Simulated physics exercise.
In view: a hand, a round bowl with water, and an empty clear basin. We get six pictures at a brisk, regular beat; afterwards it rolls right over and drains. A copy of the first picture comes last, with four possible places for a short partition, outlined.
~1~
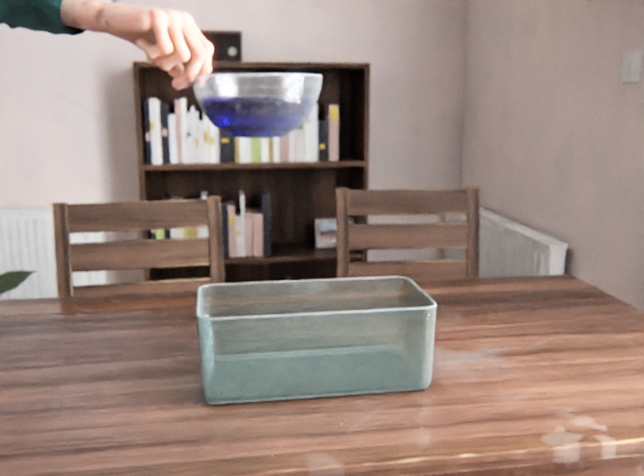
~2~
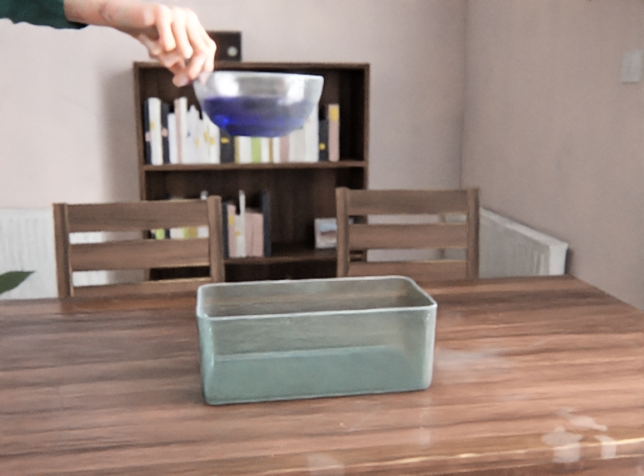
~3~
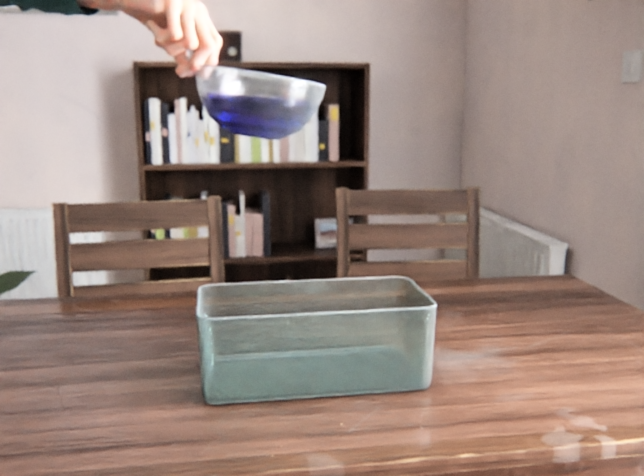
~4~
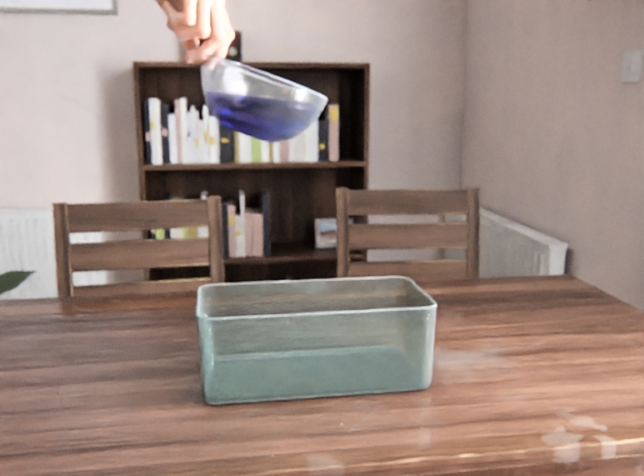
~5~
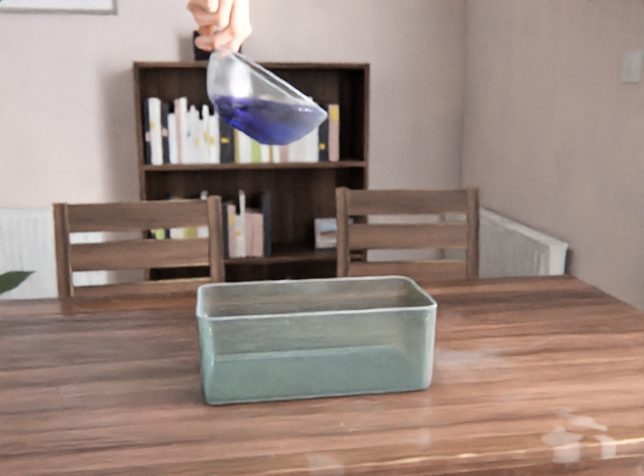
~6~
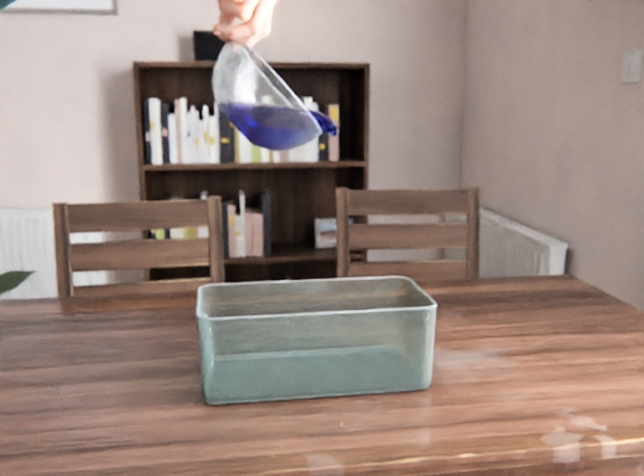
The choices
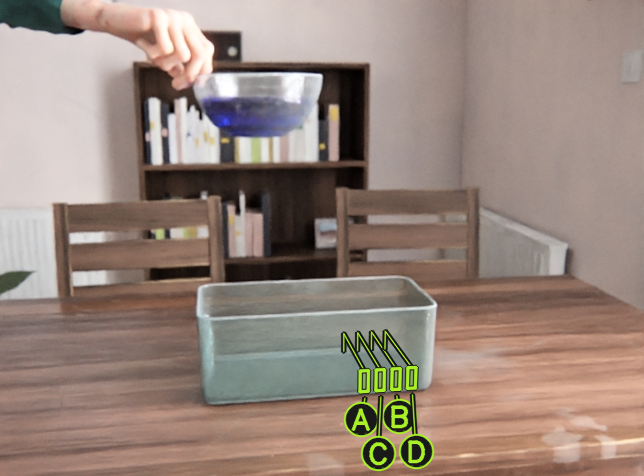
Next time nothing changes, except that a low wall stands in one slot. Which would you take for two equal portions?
A beats the others.
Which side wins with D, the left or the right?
More ends on the left.
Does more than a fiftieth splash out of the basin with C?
Yes, it does.
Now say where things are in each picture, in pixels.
Upright, lip at (319, 75); basin from (202, 402) to (430, 386); nothing has left yet.
Tipped about 2°, lip at (320, 78); nothing has left yet.
Tipped about 9°, lip at (322, 85); nothing has left yet.
Tipped about 20°, lip at (325, 98); nothing has left yet.
Tipped about 33°, lip at (324, 114); water is over the lip, down to (324, 114).
Tipped about 48°, lip at (320, 131); water is over the lip, down to (332, 134).
On the marked copy, A at (364, 397); B at (396, 395); C at (380, 396); D at (412, 394).
With A, about 47 % ends left of the wall and 43 % right of it; 10 % is lost outside.
With B, about 73 % ends left of the wall and 18 % right of it; 9 % is lost outside.
With C, about 59 % ends left of the wall and 33 % right of it; 8 % is lost outside.
With D, about 80 % ends left of the wall and 11 % right of it; 9 % is lost outside.
